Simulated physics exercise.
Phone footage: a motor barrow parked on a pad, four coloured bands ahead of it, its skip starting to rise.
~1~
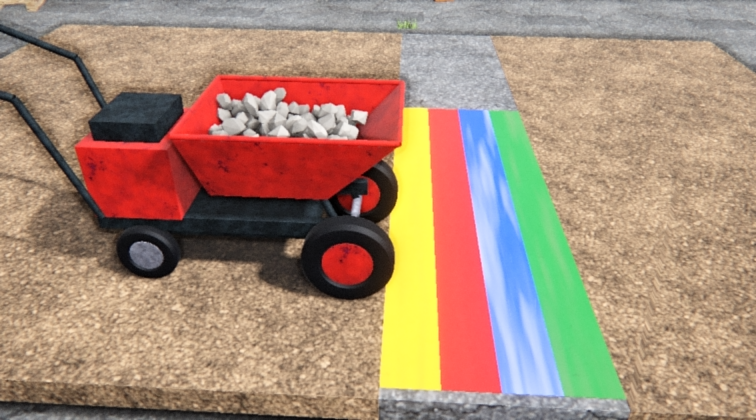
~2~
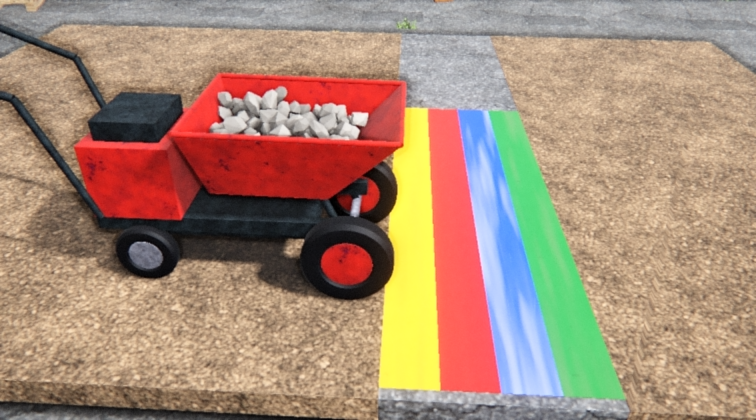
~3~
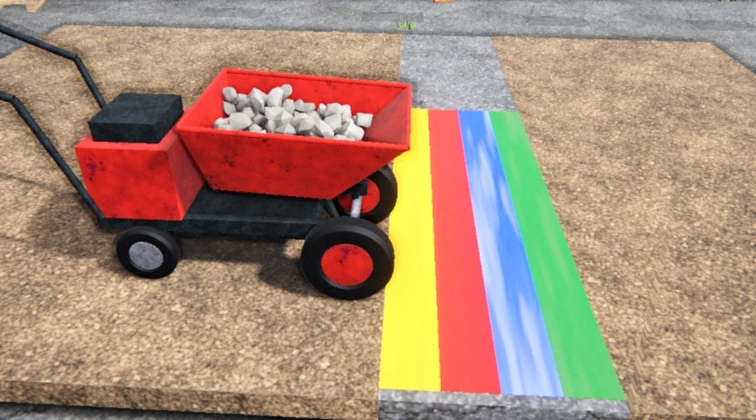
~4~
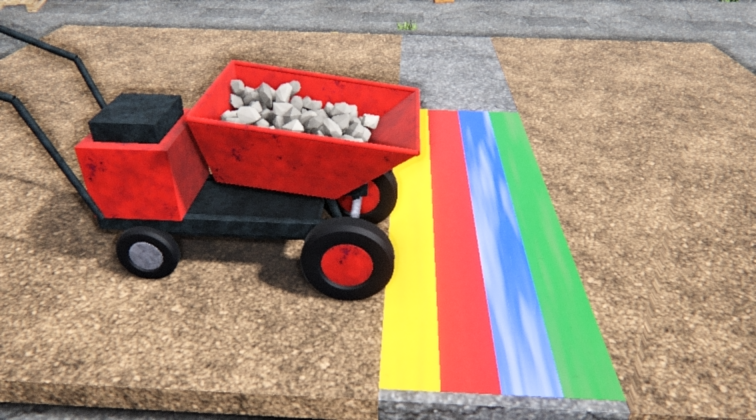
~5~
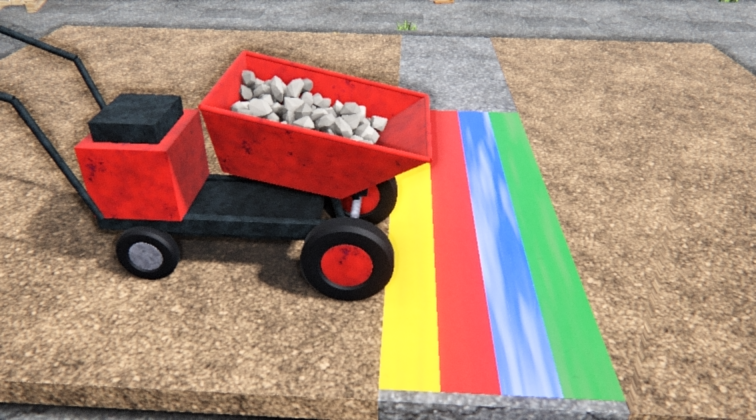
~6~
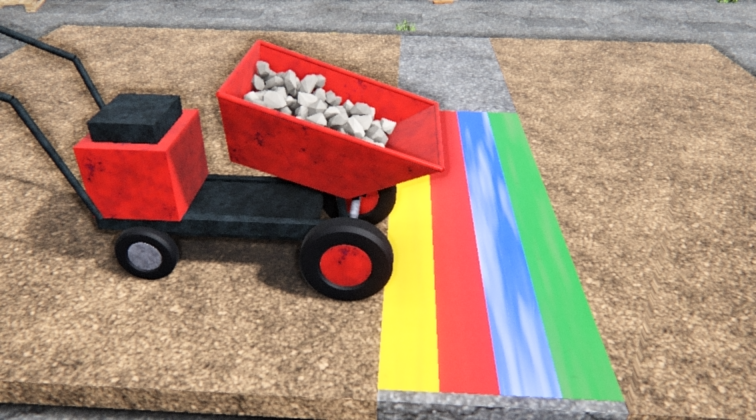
A red motor barrow stands beside four coloured strips as its stone-filled skip tilts to the right.
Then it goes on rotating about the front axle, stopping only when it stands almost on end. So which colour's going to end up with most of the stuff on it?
Most of it lands on blue.
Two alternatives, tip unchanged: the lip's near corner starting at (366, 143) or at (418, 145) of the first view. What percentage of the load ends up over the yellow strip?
0 % and 0 %.
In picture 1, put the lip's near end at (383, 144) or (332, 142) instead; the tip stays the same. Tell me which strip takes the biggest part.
That blue strip at the first place, then the strip in red at the second.
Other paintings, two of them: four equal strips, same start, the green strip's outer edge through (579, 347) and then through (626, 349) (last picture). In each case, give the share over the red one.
I'd say some 0 % for the first and some 10 % for the second.
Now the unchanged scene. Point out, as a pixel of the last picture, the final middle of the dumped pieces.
Near (531, 259).
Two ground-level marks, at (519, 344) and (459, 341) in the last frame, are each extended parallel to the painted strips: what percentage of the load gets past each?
I'd say about 70 and about 90 in a hundred.
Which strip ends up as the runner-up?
That green strip.
Soon after the last picture, skip tipped steeply; all in the skip.
A little later, skip tipped right over; about half in the skip; about a third over the blue strip; a small part over the green strip; a stray few off the paint.
Later still, skip tipped right over; a small part in the skip; a stray few over the red strip; about half over the blue strip; about a third over the green strip; about a quarter off the paint.
At rest, skip tipped right over; a small part in the skip; none over the yellow strip; a stray few over the red strip; about a third over the blue strip; about a third over the green strip; about a quarter off the paint.
